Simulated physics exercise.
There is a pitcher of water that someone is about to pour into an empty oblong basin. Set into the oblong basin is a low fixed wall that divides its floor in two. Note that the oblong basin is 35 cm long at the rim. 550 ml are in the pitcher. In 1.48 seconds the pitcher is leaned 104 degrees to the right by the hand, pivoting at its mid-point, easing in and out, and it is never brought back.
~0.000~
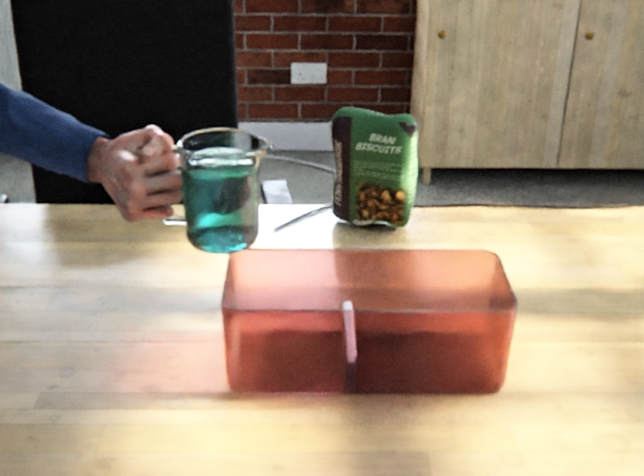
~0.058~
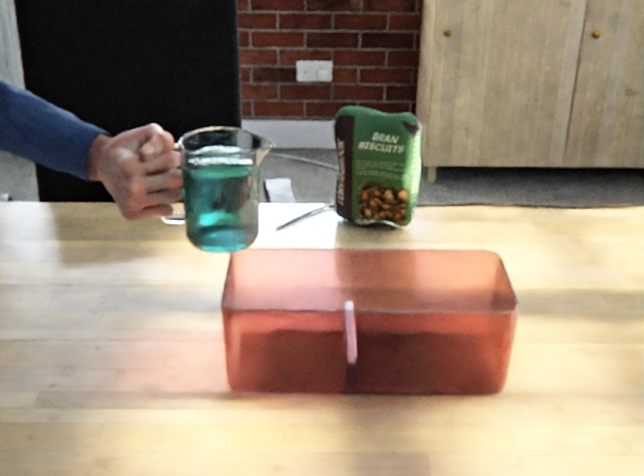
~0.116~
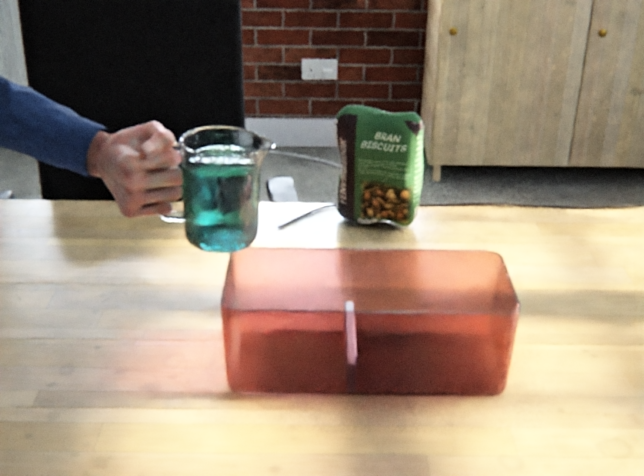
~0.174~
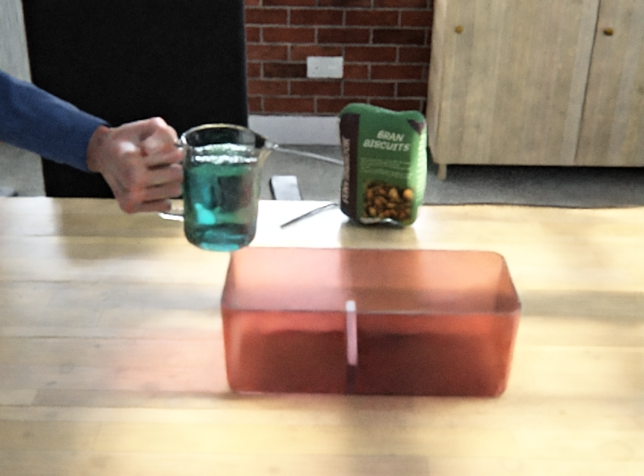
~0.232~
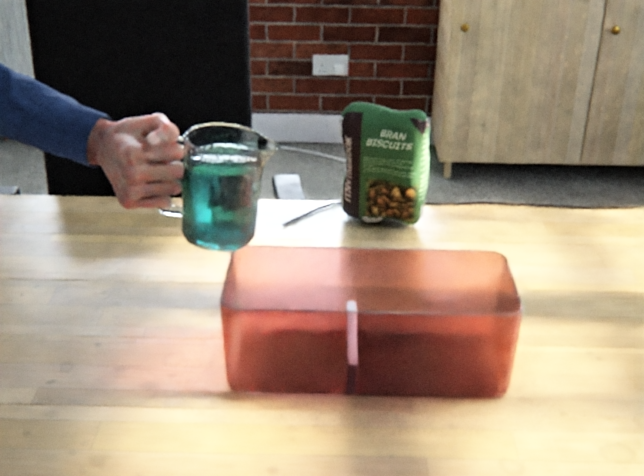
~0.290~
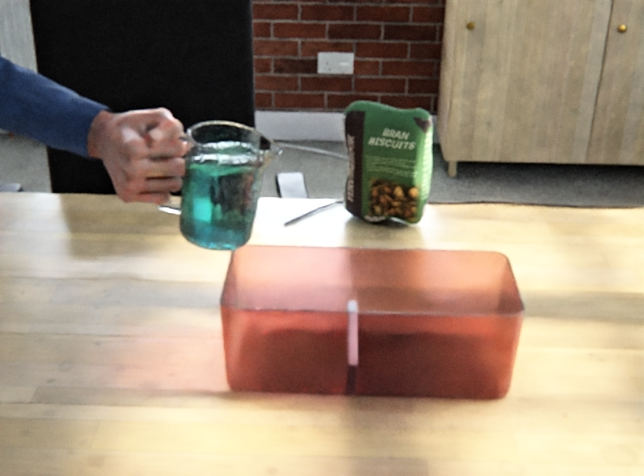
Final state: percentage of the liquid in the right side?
Approximately 14 %.
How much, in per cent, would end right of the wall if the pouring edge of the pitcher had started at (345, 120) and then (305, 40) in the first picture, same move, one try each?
Result: 95 per cent, then 90 per cent.
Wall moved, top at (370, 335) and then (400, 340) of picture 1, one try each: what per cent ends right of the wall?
First 10, then 10 per cent.
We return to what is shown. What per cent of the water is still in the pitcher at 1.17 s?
About 40 per cent.
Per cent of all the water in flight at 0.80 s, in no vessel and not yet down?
About 8 per cent.
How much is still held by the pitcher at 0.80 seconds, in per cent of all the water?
Around 90 in a hundred.
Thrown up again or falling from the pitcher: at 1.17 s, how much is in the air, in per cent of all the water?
Airborne fraction: Approx. 16 %.
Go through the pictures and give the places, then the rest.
Tilt 0°; pouring edge (273, 144); surface from (184, 159) to (258, 159); the oblong basin's rim runs from (226, 279) to (507, 280); the wall's top is at (349, 331), in the first frame.
Tilt 0°; pouring edge (274, 144); surface from (184, 158) to (258, 159), in the second frame.
Tilt 2°; pouring edge (275, 144); surface from (185, 157) to (259, 158), in the third frame.
Tilt 4°; pouring edge (277, 145); surface from (186, 155) to (261, 158), in the fourth frame.
Tilt 6°; pouring edge (280, 147); surface from (187, 155) to (262, 156), in the fifth frame.
Tilt 10°; pouring edge (283, 149); surface from (189, 154) to (265, 156), in the sixth frame.
After 0.80 s the tilt is 58° and 89 per cent is still to pour, 2 is left of the wall and 0 right of it.
After 1.17 s the tilt is 93° and 40 per cent is still to pour, 34 is left of the wall and 10 right of it.
After 1.56 s the tilt is 104° and 4 per cent is still to pour, 80 is left of the wall and 12 right of it.
After 1.98 s the tilt is 104° and 0 per cent is still to pour, 85 is left of the wall and 14 right of it.
In the end 85 per cent lies left of the wall, 14 right of it and 1 outside.
